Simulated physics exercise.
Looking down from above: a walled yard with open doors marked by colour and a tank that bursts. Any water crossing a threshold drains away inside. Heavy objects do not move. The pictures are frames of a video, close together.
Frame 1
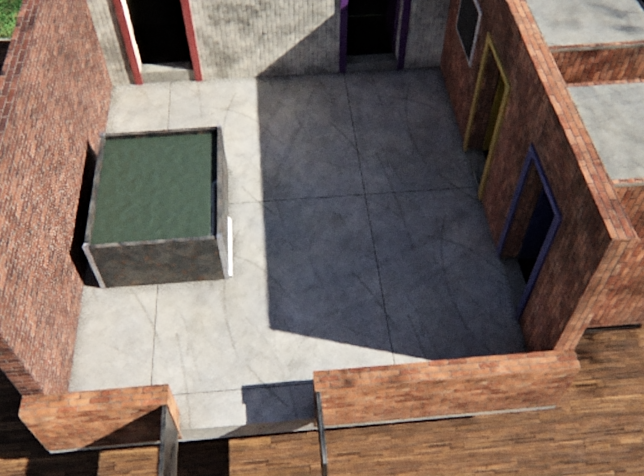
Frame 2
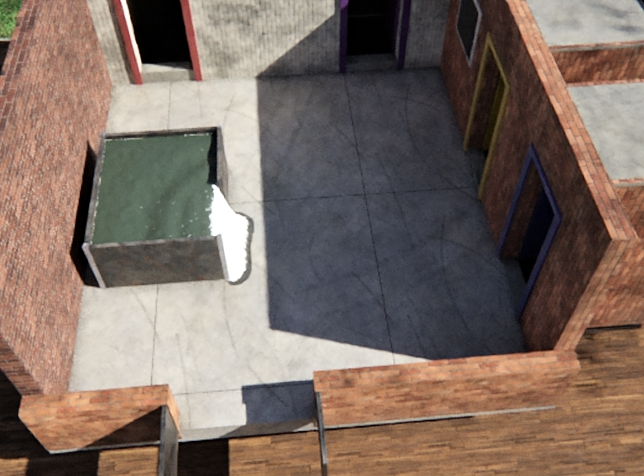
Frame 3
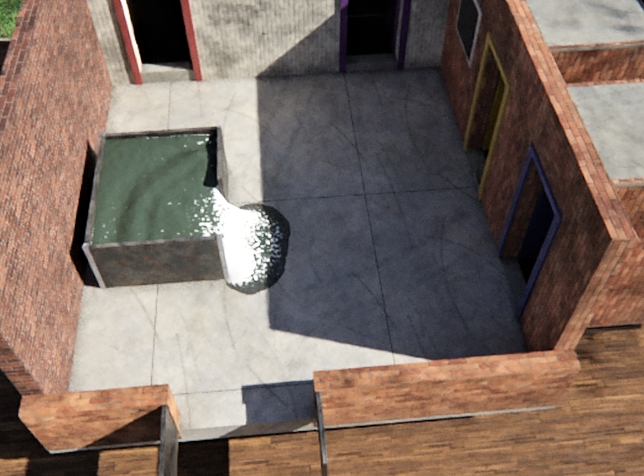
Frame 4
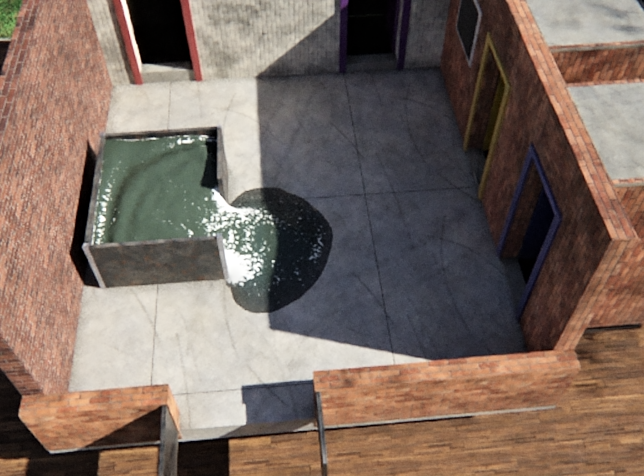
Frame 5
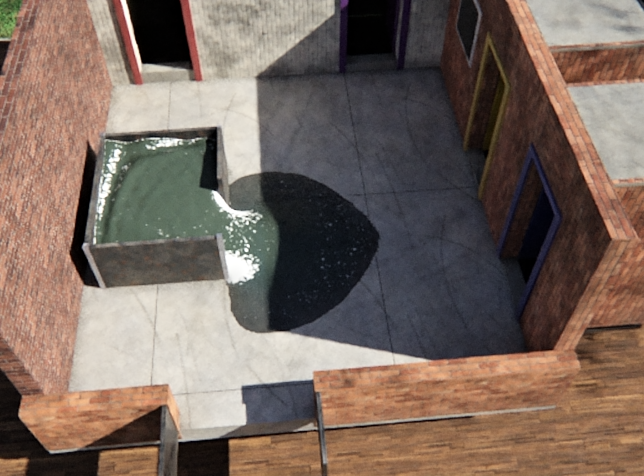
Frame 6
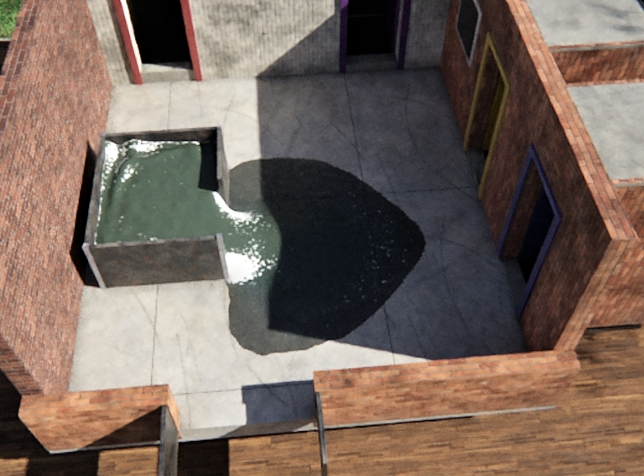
A roofless room with red brick walls at left and right, a pale brick back wall and a grey concrete floor is seen from above by a still camera. A grey tank of dark green water stands at left, with red and purple doorframes behind and yellow and purple ones at right. White, foaming water pours from the tank's right side and spreads rightward across the floor in a widening dark pool.
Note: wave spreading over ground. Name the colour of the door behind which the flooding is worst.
Blue.
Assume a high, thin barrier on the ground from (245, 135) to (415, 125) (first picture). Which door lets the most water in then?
The door marked blue.
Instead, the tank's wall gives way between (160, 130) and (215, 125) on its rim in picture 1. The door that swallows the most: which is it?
The one in red.
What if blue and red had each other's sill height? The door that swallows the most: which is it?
My answer is the yellow one.
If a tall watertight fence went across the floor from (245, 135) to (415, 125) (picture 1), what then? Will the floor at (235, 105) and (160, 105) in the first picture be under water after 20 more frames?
First spot unflooded, second spot unflooded.
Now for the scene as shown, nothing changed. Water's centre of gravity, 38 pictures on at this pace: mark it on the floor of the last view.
I reckon somewhere around (335, 216).
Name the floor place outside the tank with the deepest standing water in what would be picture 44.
Check close to (436, 72).
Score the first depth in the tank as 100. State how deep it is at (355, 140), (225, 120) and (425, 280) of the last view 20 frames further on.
About 2, 0, 8 %.
A moment on, water covers 45 % of the floor; purple door not reached, blue door some in, yellow door a trickle in, red door not reached.
Next, water covers 50 % of the floor; purple door not reached, blue door a lot in, yellow door some in, red door not reached.
Then, water covers 50 % of the floor; purple door wet at the sill, nothing in, blue door a lot in, yellow door a lot in, red door not reached.
Later, water covers 70 % of the floor; purple door wet at the sill, nothing in, blue door a lot in, yellow door a lot in, red door wet at the sill, nothing in.
In the end, water covers 95 % of the floor; purple door wet at the sill, nothing in, blue door a lot in, yellow door a lot in, red door wet at the sill, nothing in; the blue door has let in the most.
